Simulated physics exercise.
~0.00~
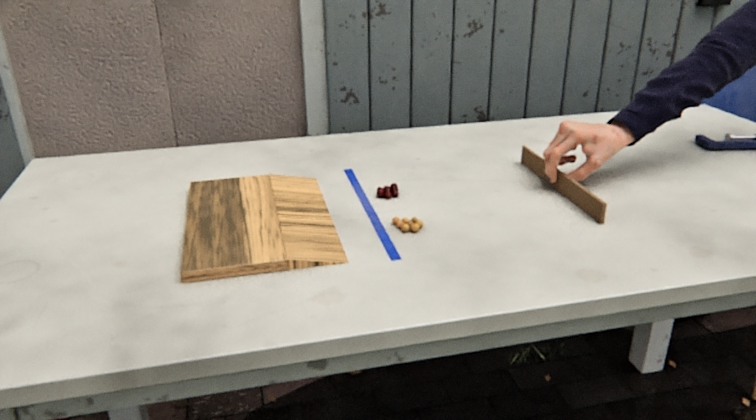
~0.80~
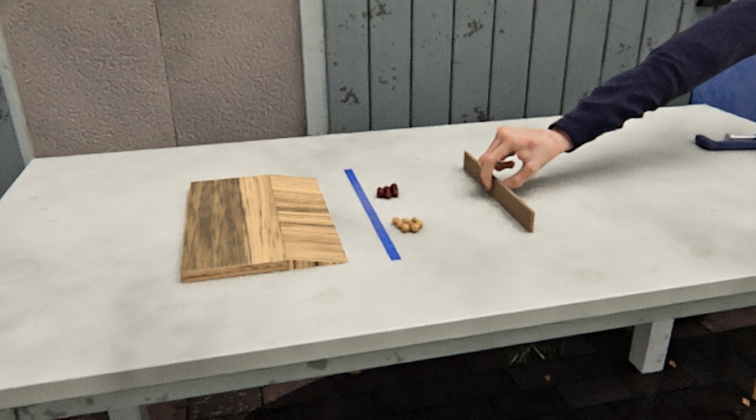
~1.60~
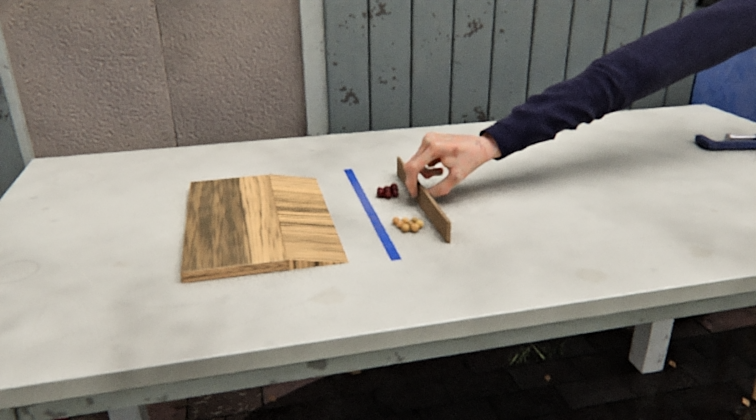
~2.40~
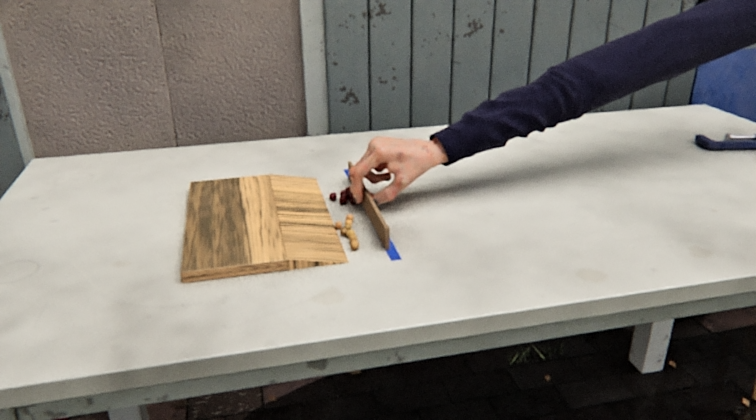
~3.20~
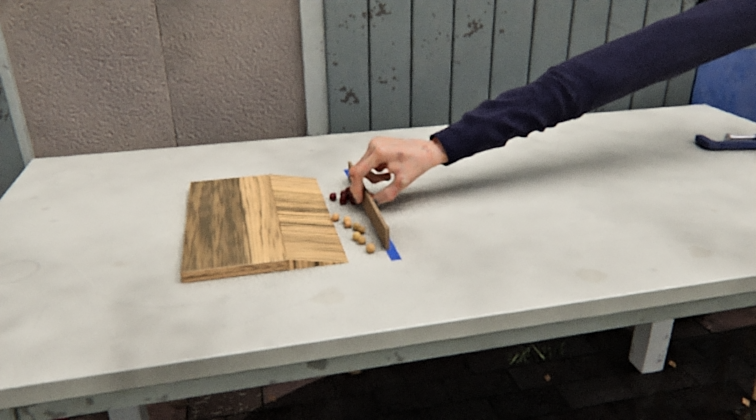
A hand slides a card left, pushing two small handfuls short of the wooden ramp.
